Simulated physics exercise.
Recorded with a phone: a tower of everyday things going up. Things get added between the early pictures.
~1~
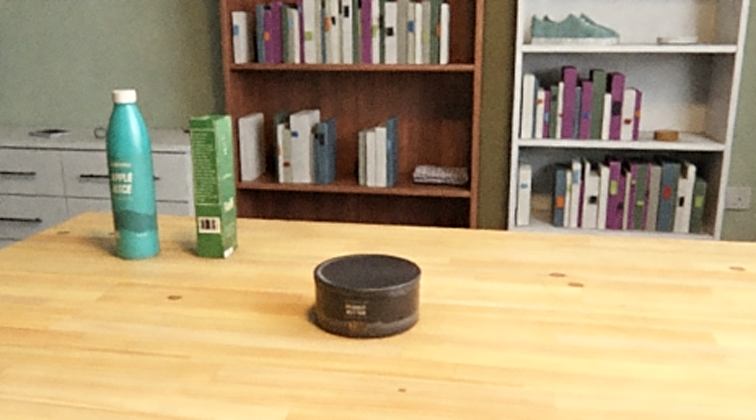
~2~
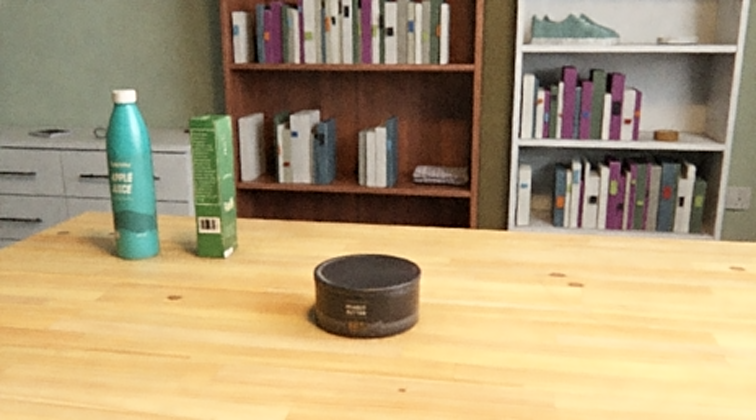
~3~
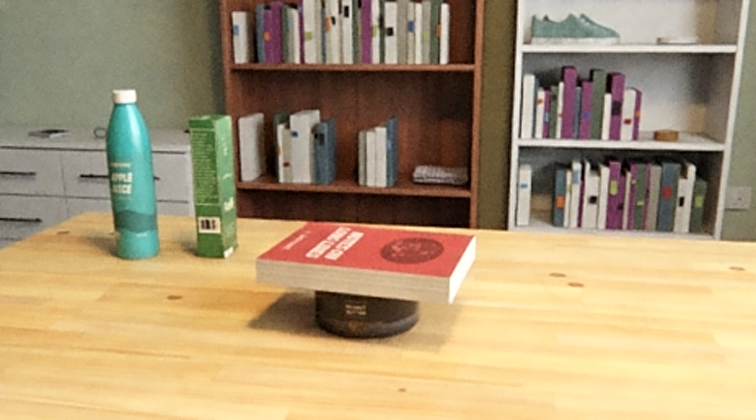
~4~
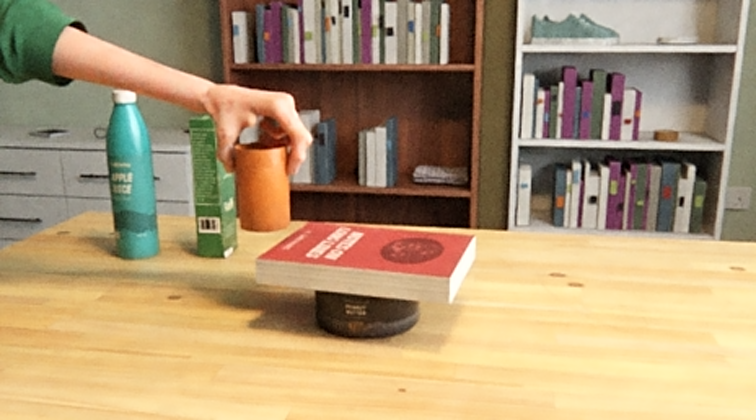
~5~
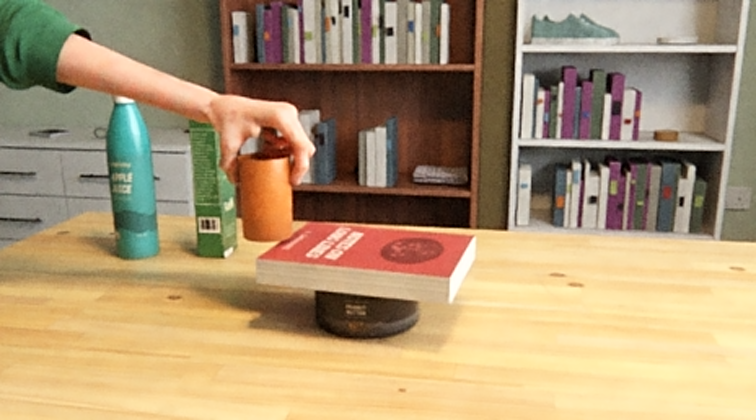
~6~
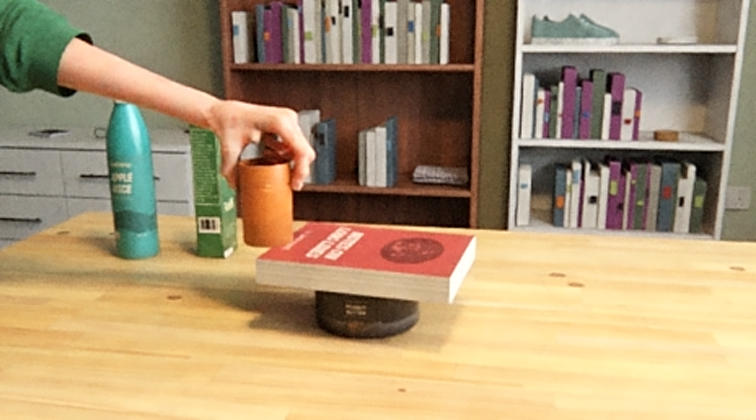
In the video, a red book appears on top of a round dark container on a wooden table, then a hand lowers an orange cup onto the table behind it, beside a green box and turquoise bottle, and keeps hold.
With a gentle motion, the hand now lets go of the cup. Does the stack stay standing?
No.
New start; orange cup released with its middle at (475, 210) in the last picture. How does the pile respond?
The pile then goes over.
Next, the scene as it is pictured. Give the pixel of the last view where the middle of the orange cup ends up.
Near (192, 279).
Then, 0.40 s on from there, orange cup now fallen.
Then, 0.70 s on from there, nothing new.
In the end, fallen, orange cup; the other 4 unmoved. At the end, from the last picture's camera, orange cup near (192, 279). The pile comes apart.
